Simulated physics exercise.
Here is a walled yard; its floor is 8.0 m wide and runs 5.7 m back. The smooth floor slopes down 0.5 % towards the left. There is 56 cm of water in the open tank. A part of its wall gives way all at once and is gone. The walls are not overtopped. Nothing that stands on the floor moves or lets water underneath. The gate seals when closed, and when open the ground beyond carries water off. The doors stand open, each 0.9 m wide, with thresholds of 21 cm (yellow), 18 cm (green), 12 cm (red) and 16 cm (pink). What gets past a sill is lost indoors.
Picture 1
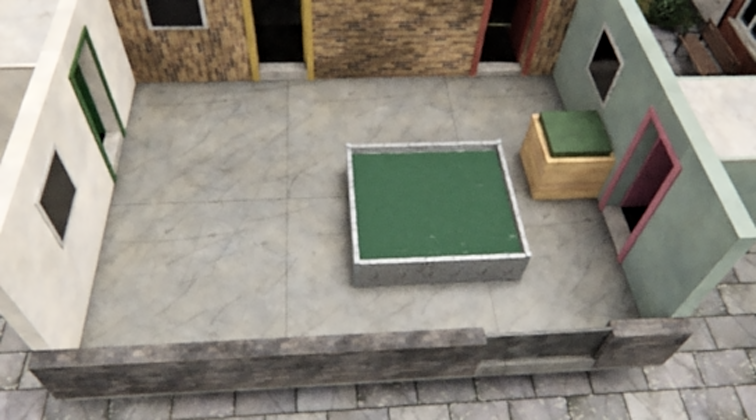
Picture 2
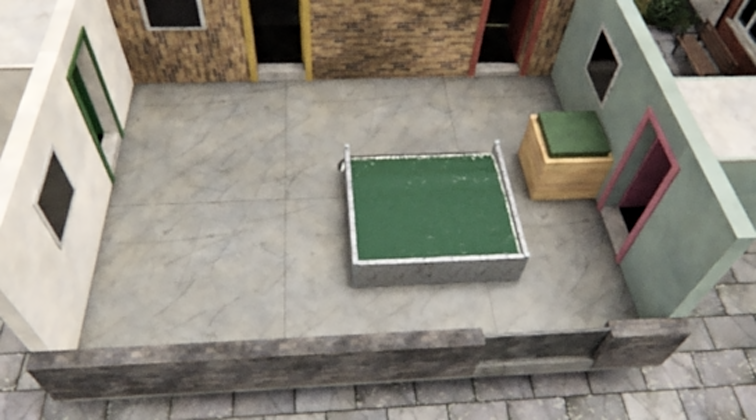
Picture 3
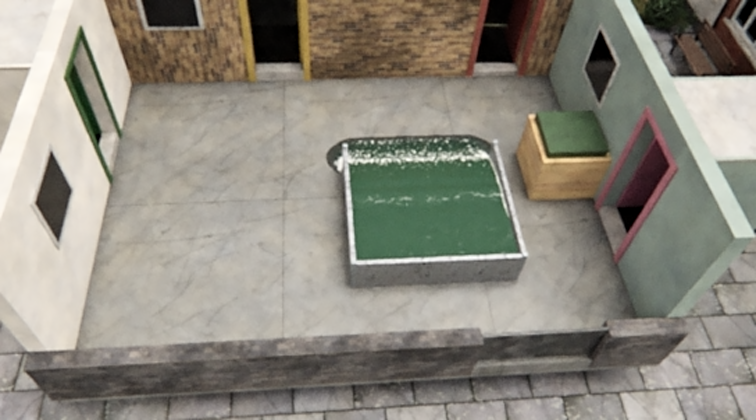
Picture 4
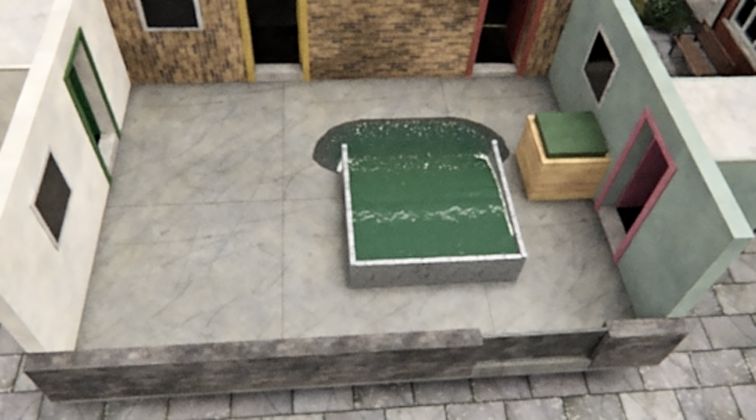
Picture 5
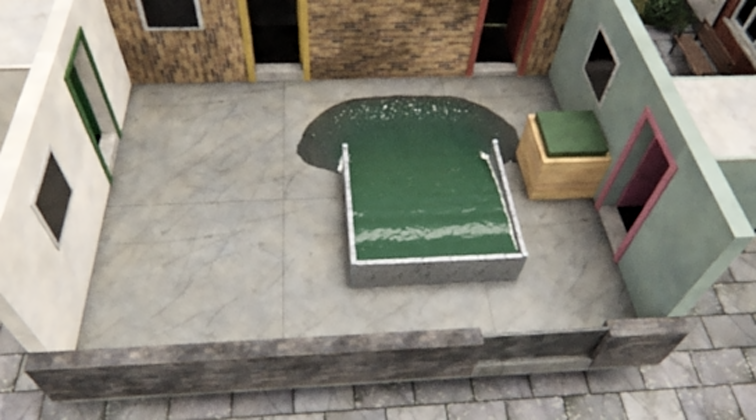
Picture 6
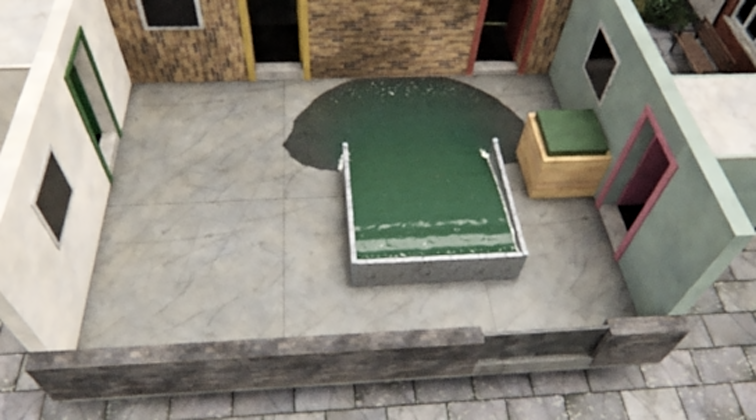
A walled yard with a grey marbled floor is seen from high above, with brick at the back and paving in front. A white wall with a green-framed doorway stands left, a pale green wall with a pink-framed doorway right, and a wooden box beside an open tank of green water. The tank's far side vanishes, and water pours out, spreading backward in a widening rounded sheet as foamy ripples cross the tank.
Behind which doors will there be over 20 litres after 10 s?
The water let in: At the yellow door it does not reach the limit; at the green door it does not reach the limit; at the red door it goes over the limit; at the pink door it keeps below the limit.
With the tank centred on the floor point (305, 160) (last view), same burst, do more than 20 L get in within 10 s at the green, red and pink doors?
Then: Green under, red under, pink not over.
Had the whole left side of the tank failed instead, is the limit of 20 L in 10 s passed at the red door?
Against that limit: Red under.
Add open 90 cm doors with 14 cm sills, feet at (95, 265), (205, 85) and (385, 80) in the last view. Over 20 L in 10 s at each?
In that order: Below, under, past it.
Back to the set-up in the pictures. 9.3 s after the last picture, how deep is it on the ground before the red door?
About 5.0 cm.
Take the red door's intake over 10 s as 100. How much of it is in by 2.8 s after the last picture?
About 50 per cent.
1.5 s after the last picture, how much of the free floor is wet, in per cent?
Near 30 per cent is wet.
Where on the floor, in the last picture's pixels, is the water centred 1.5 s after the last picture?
Around (409, 144).
Then, 0.7 s after the last picture water covers 25 % of the floor and is deepest (39 cm) near (394, 81); yellow door 10 cm at the sill, 0 L in, green door not reached, red door 17 cm at the sill, 0 L in, pink door not reached.
Then, 1.5 s after the last picture water covers 30 % of the floor and is deepest (36 cm) near (395, 87); yellow door 20 cm at the sill, 0 L in, green door not reached, red door 22 cm at the sill, 16 L in, pink door not reached.
Then, 2.8 s after the last picture water covers 45 % of the floor and is deepest (40 cm) near (574, 145); yellow door 14 cm at the sill, 0 L in, green door 16 cm at the sill, 0 L in, red door 19 cm at the sill, 47 L in, pink door not reached.
Then, 5.3 s after the last picture water covers 65 % of the floor and is deepest (19 cm) near (72, 375); yellow door 10 cm at the sill, 0 L in, green door 13 cm at the sill, 1 L in, red door 16 cm at the sill, 88 L in, pink door not reached.
Then, 9.3 s after the last picture water covers 85 % of the floor and is deepest (16 cm) near (72, 375); yellow door 6 cm at the sill, 0 L in, green door 11 cm at the sill, 1 L in, red door 5 cm at the sill, 93 L in, pink door not reached.
